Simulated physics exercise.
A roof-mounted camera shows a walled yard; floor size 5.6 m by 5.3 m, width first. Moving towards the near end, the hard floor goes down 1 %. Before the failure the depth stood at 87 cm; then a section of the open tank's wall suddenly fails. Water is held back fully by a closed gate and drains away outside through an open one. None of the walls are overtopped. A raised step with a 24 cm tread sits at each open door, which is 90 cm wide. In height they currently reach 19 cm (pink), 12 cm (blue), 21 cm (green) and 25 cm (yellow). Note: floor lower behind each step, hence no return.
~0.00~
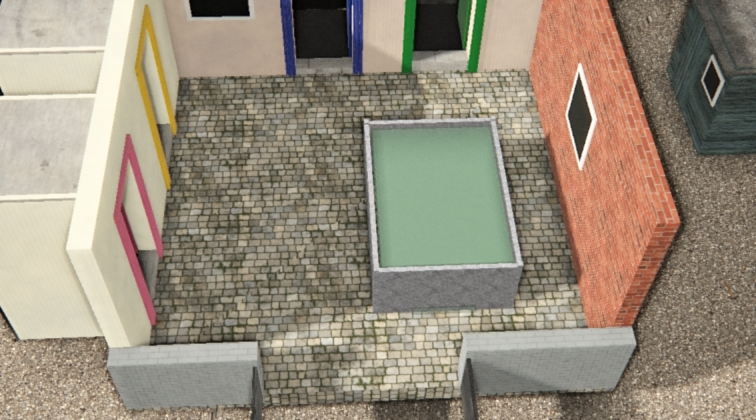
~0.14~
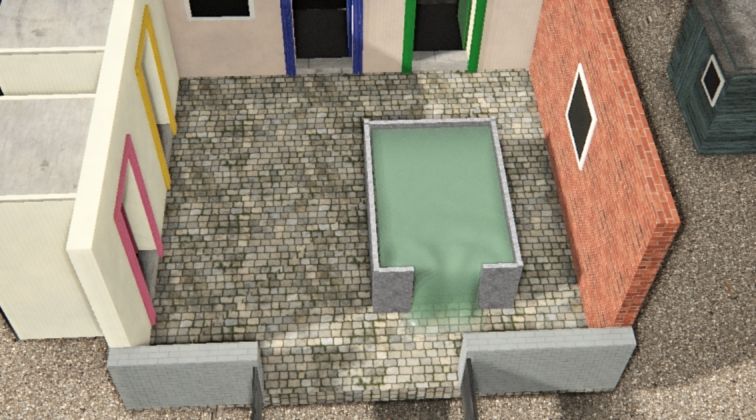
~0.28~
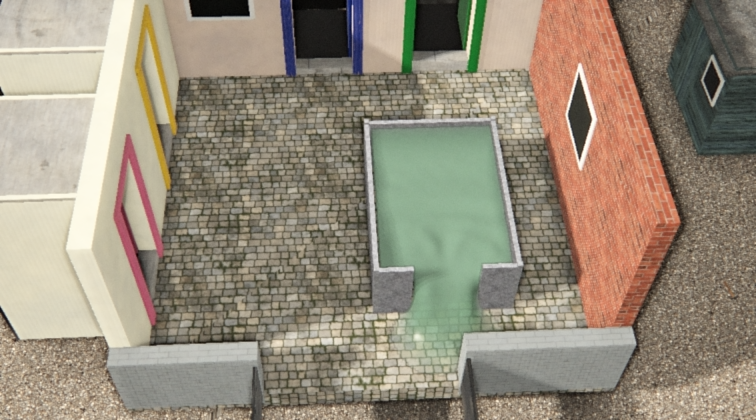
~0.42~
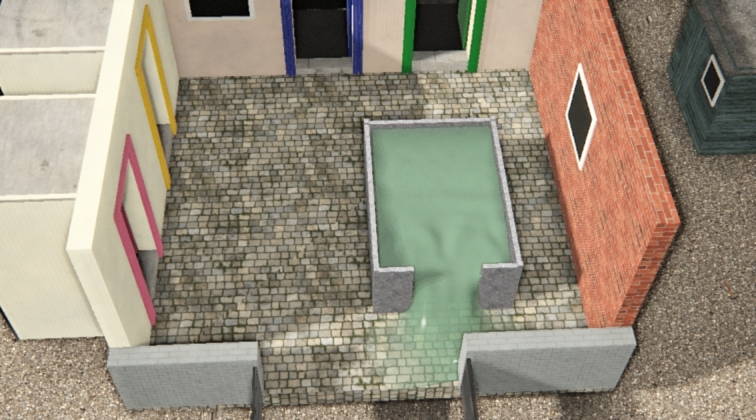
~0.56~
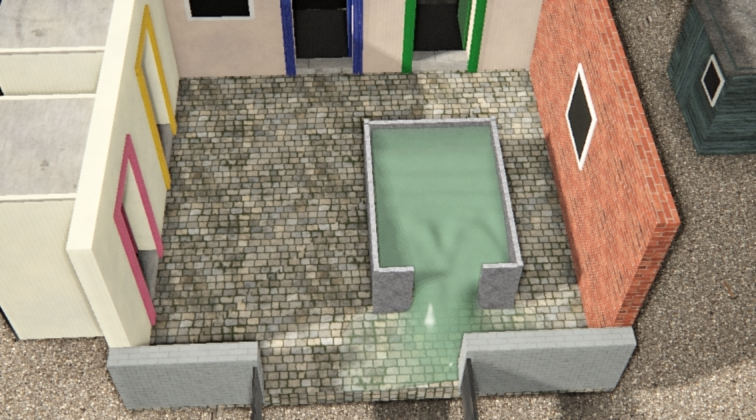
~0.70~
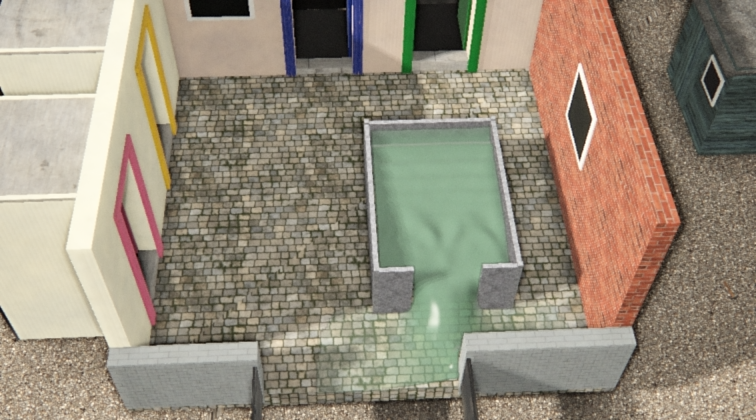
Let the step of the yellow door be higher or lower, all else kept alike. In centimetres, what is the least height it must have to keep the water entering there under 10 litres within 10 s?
5.5 cm.
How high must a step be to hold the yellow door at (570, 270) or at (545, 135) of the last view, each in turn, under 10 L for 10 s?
About 12.0 cm for the first and 7.0 cm for the second.
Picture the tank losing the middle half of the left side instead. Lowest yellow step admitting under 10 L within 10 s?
Then something near 26 cm.
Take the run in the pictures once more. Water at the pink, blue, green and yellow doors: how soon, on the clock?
Reading them off: Pink 8.0 s, then blue 4.0 s, then green 3.0 s, then yellow 6.5 s.
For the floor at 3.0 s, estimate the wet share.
I'd say near 30 percent.
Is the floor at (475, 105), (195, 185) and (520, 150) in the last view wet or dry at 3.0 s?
Status: Submerged / clear / submerged.
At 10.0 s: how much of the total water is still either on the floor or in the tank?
Share still there: Approx. 46 percent.
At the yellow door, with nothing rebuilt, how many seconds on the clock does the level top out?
Peak time: Around 7.5 s.
After 1.4 s water covers 15 % of the floor, deepest (59 cm) near (467, 367); it has not reached the yellow door.
After 3.0 s water covers 30 % of the floor, deepest (34 cm) near (467, 367); it has not reached the yellow door.
After 10.0 s water covers 85 % of the floor, deepest (13 cm) near (467, 367); 7 cm at the yellow door, 0 litres in over its 25 cm step.
At the yellow door as built, the water arrived by 6.6 s and peaked near 8 cm at 7.4 s.
Run again over the same 10 s with other heights there, 18 litres in over 4.5 cm, 4 litres over 6.5 cm. The limit of 10 litres is kept from about 5.5 cm up.
